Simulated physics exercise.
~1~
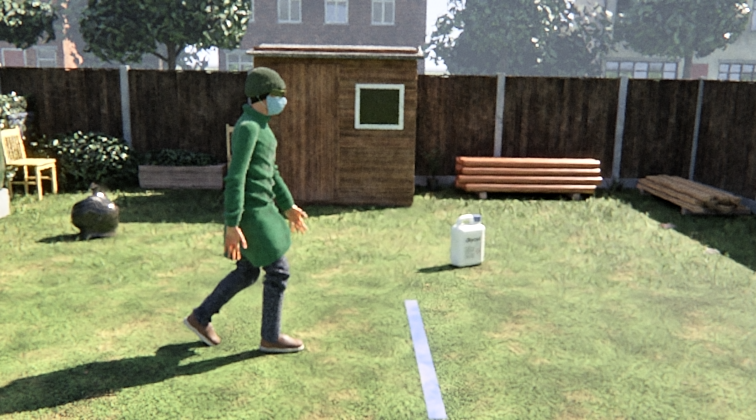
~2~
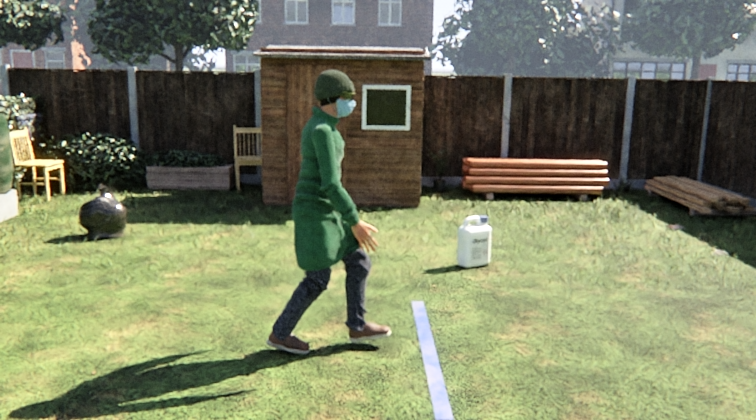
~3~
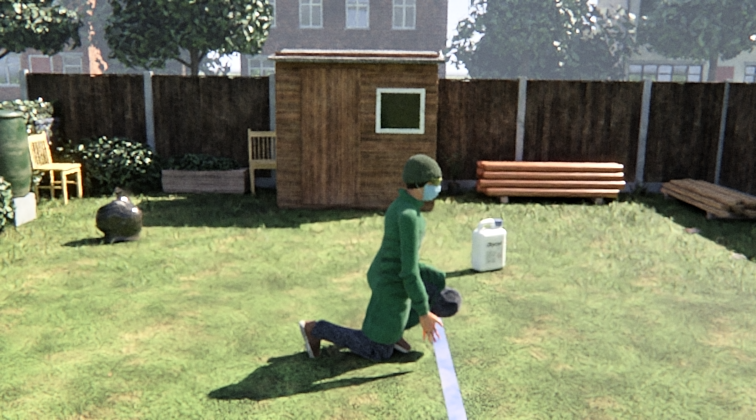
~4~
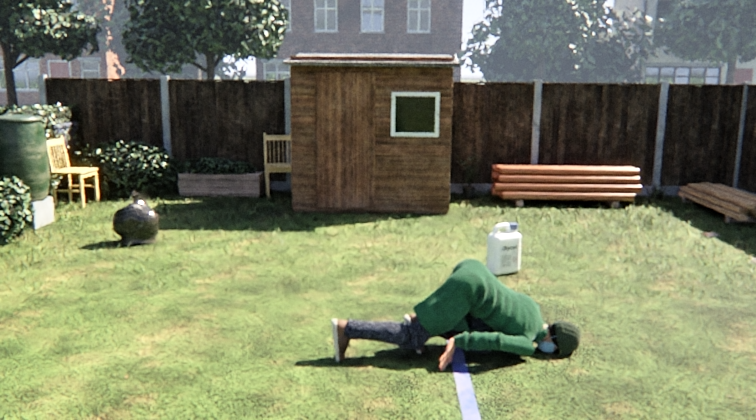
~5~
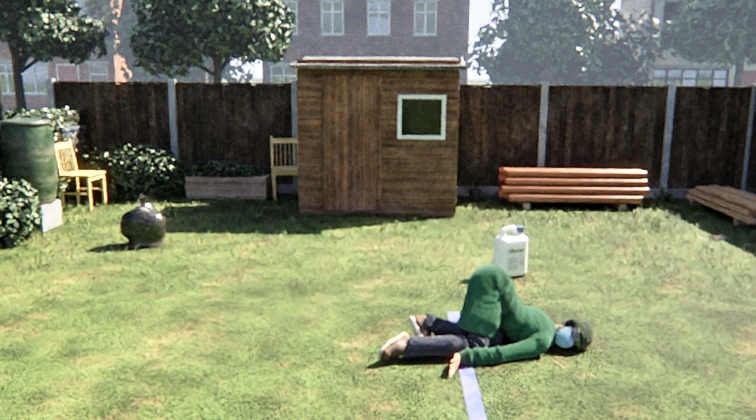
A person in a green coat walks right, collapses and ends lying across the blue tape.
